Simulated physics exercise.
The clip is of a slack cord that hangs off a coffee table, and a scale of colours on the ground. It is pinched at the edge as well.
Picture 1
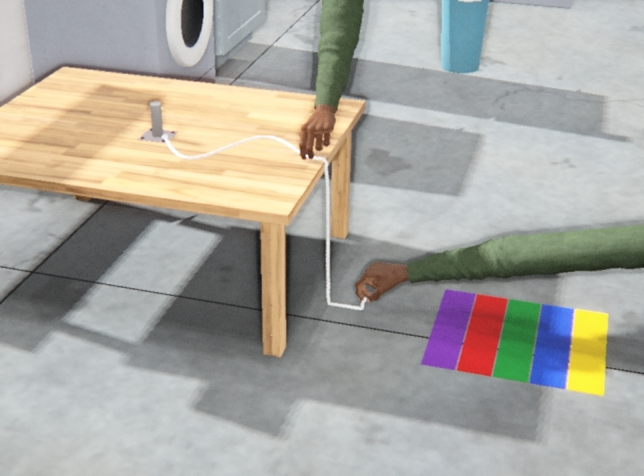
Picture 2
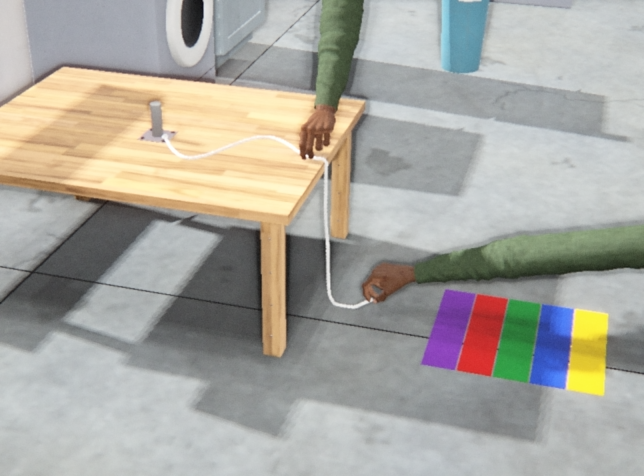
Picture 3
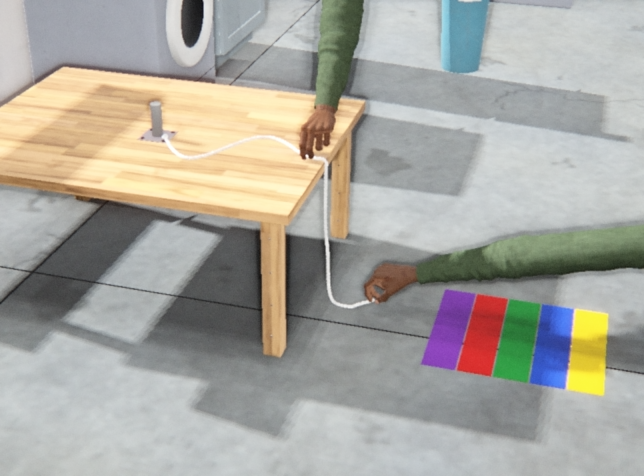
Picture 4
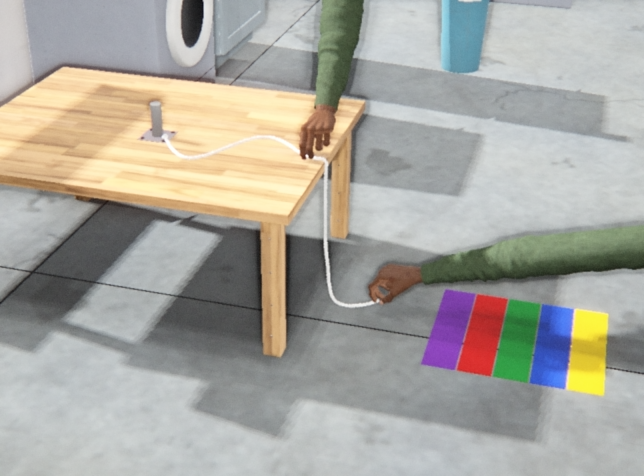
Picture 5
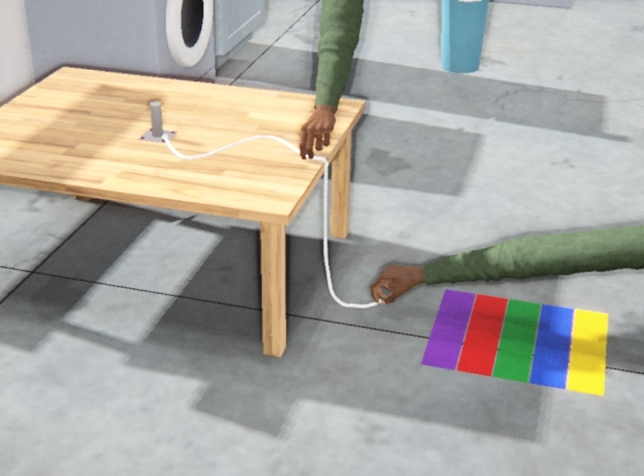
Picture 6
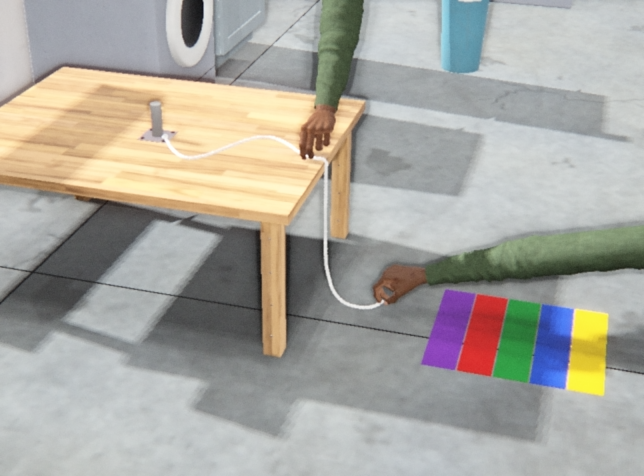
A hand held a white cord at the edge of a wooden table while another hand, low near the floor, drew its hanging end slightly to the right, toward a strip of coloured bands.
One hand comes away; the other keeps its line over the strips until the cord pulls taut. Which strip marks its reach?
Over blue.
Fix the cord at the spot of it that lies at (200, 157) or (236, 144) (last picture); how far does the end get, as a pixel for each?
In that order: (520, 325) and (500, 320).
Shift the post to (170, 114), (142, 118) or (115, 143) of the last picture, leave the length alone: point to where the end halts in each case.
In that order: (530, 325), (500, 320) and (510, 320).
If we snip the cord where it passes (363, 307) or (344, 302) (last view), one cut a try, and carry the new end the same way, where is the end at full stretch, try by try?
Near (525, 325) and (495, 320).
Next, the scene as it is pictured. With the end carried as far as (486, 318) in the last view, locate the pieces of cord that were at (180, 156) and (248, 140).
They go to (213, 143) and to (292, 154).
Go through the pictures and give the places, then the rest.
In the first picture, end (365, 298); purple (442, 352); red (478, 358); green (513, 364); blue (550, 370); yellow (587, 376).
In the second picture, end (372, 299); cord through (173, 149) (225, 149) (279, 140) (325, 164) (326, 228) (329, 287).
In the third picture, end (374, 300).
In the fourth picture, end (378, 301); cord through (173, 149) (225, 149) (279, 140) (325, 164) (325, 228) (330, 287).
In the fifth picture, end (381, 301).
In the sixth picture, end (383, 301); cord through (173, 149) (225, 149) (279, 140) (325, 164) (325, 228) (332, 288).
Soon after, end near (486, 318); over red.
After that, end near (529, 325); over green.
At the stop, end near (554, 329); over blue. The end stops over the blue strip.
